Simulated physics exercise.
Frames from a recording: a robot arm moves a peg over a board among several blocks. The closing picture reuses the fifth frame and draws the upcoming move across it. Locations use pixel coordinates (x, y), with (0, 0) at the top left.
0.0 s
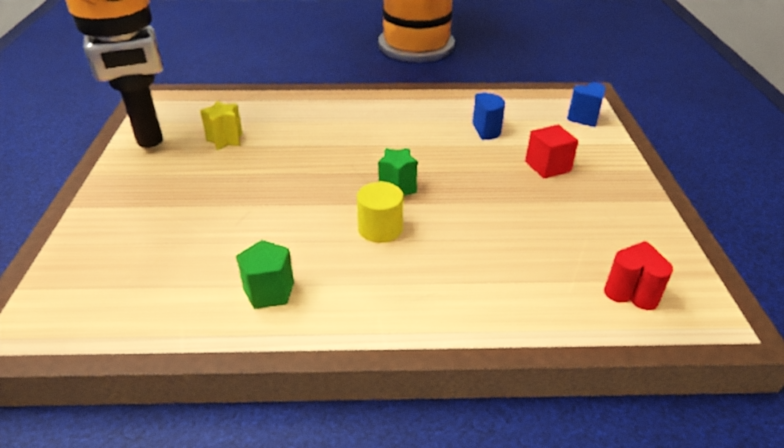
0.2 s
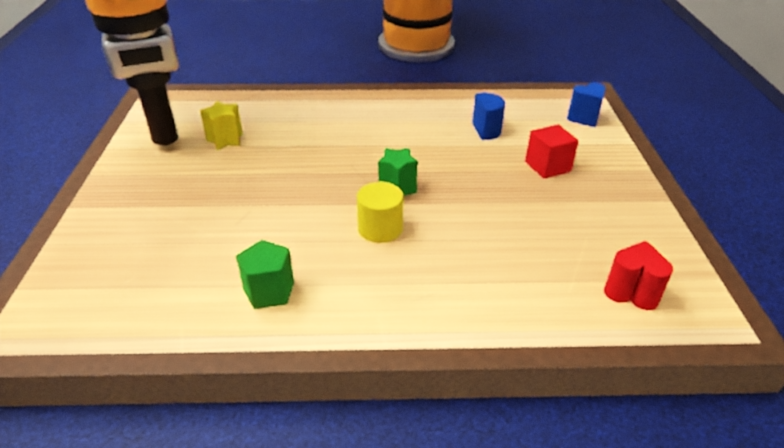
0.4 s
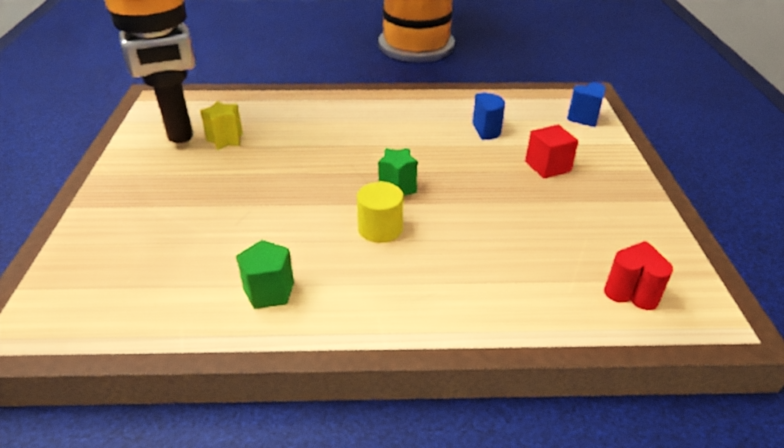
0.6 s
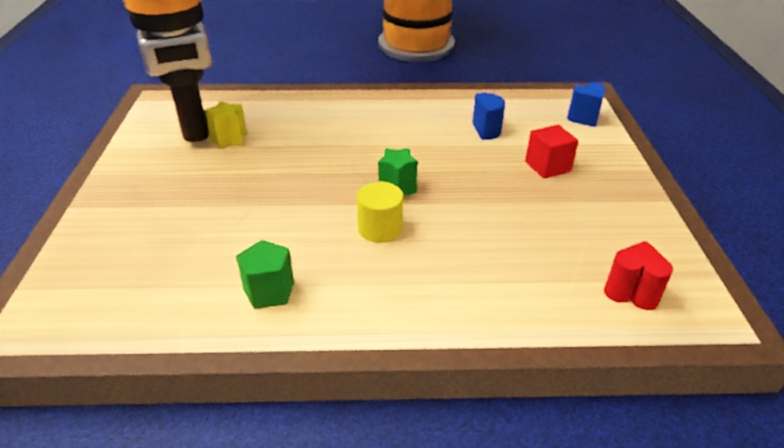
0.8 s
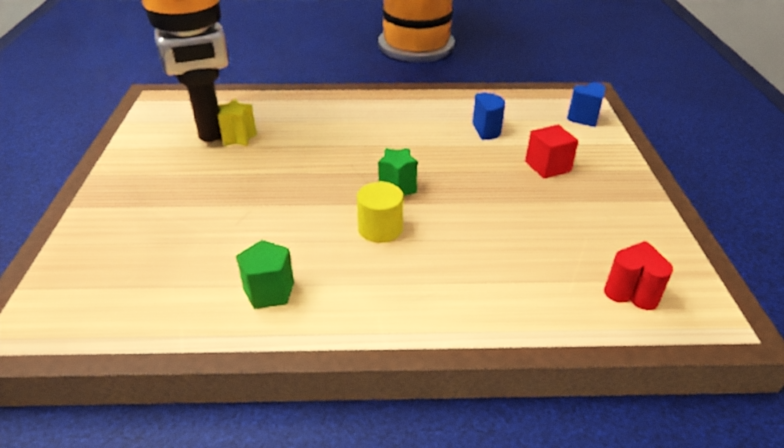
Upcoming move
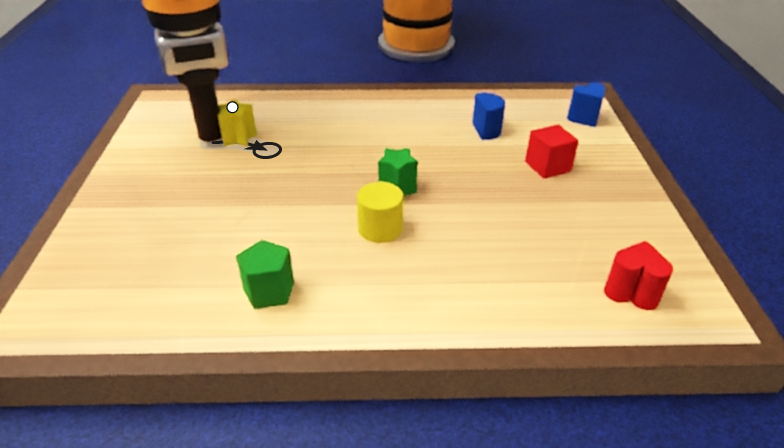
On a wooden board edged in brown, a robot arm moves its black peg rightward to a yellow star-shaped block near the far left corner and nudges it slightly right, while the green, red, blue and other yellow blocks stay still.
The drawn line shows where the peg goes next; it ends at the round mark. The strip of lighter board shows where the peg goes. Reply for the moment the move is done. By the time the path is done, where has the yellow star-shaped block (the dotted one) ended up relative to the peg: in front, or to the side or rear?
It falls back or aside.
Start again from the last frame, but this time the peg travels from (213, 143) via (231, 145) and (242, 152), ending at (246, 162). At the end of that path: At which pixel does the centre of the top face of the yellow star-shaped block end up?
I predict (252, 106).
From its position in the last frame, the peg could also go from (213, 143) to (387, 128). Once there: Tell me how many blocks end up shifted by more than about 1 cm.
The way I see it, the answer is one.
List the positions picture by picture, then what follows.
The first picture shows peg tip (150, 141); block tops, yellow star-shaped block (220, 109).
The second picture shows peg (166, 139); blocks unchanged.
The third picture shows peg (181, 137); blocks unchanged.
The fourth picture shows peg (196, 136); yellow star-shaped block (224, 109).
The fifth picture shows peg (211, 135); yellow star-shaped block (232, 107).
Path on the board, from (213, 143) through (233, 142) and (252, 145) to (267, 150); the dot is on the yellow star-shaped block.
The first path, step by step. Halfway along, peg (243, 136); yellow star-shaped block (262, 105), turned 15° anticlockwise.
At the end, peg (266, 143); yellow star-shaped block (271, 105), turned 50° anticlockwise.
